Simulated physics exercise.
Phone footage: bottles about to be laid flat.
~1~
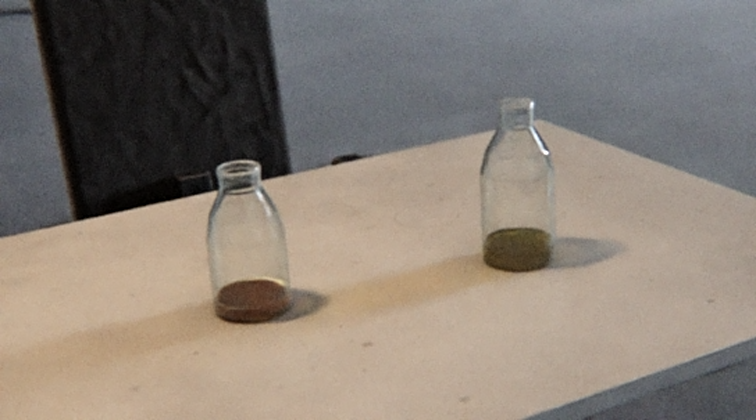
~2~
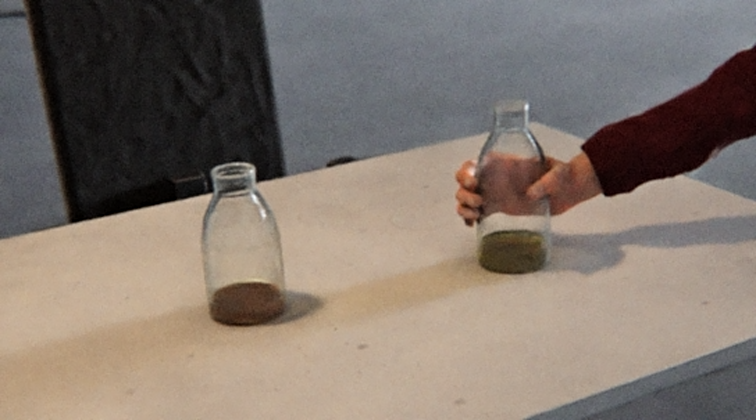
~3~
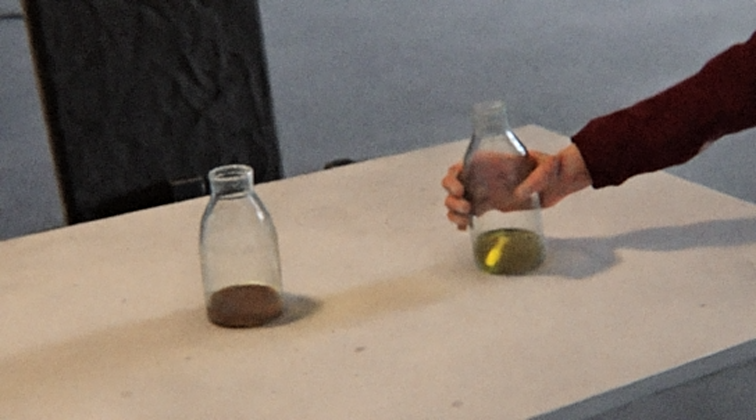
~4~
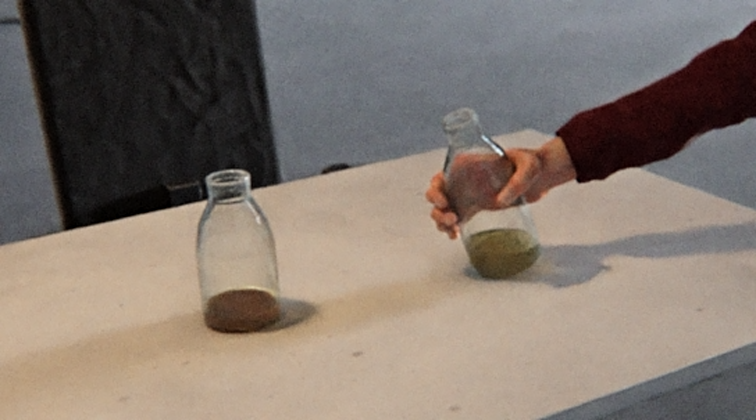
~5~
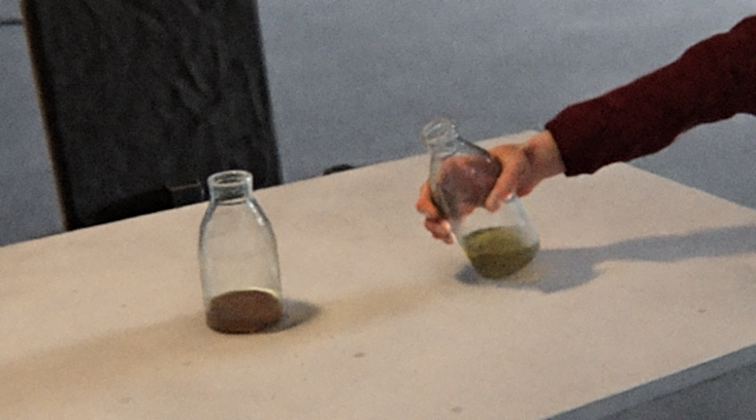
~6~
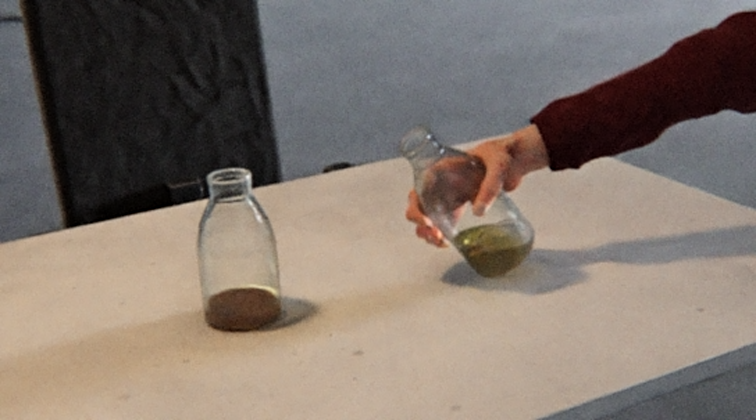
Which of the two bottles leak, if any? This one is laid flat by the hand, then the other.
Left bottle: No leak; right bottle: No leak.
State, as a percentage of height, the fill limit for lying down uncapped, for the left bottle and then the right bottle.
I'd say near 16 per cent for the first and 20 per cent for the second.
A moment on, the right bottle is nearly down; right bottle, all still inside.
Further on, the right bottle lies flat; right bottle, all still inside.
When it is over, both lie flat; right bottle, all still inside; left bottle, all still inside.
